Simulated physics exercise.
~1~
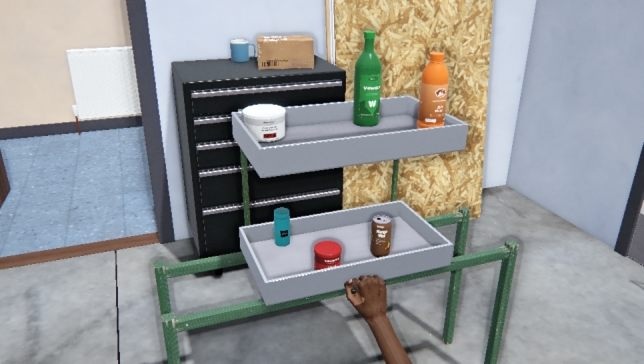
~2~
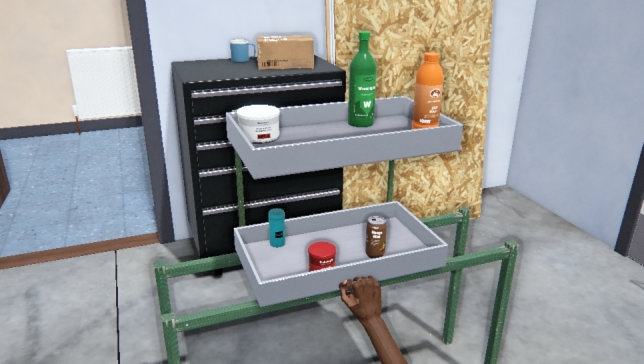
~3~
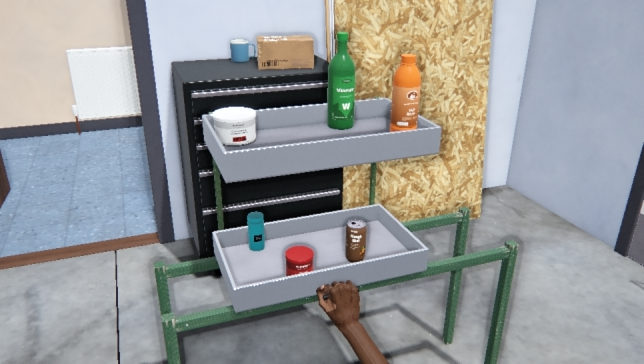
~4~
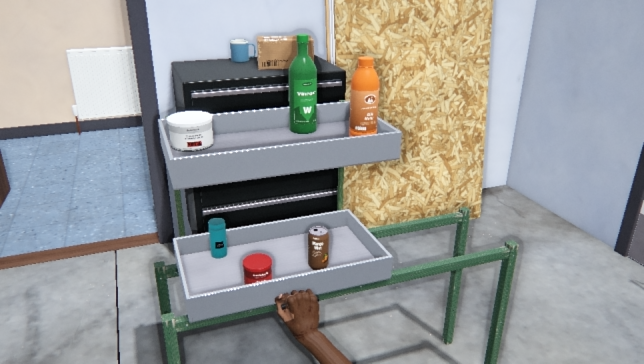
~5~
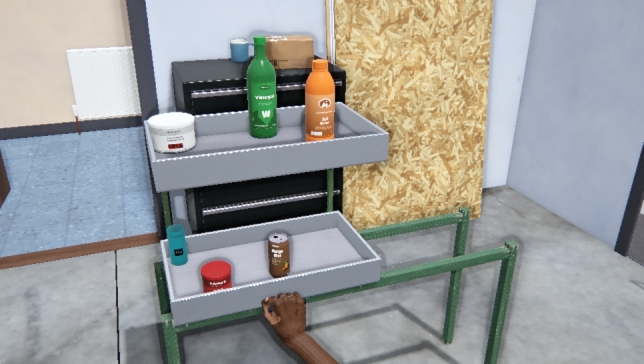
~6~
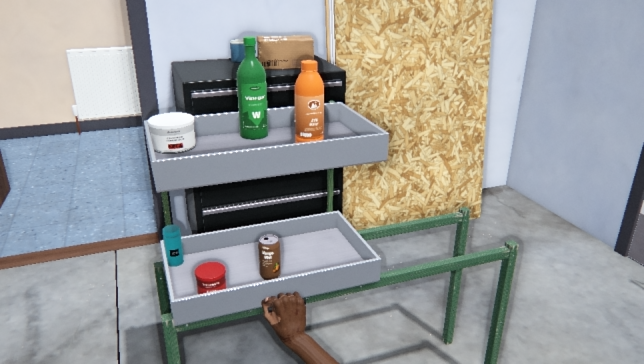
In the video, a hand at a two-tier grey tray rack moves with it as it travels left and stops; the green and orange bottles, turquoise shaker, red tin and brown can shift left within the trays, ending upright, while the white tub keeps its place.
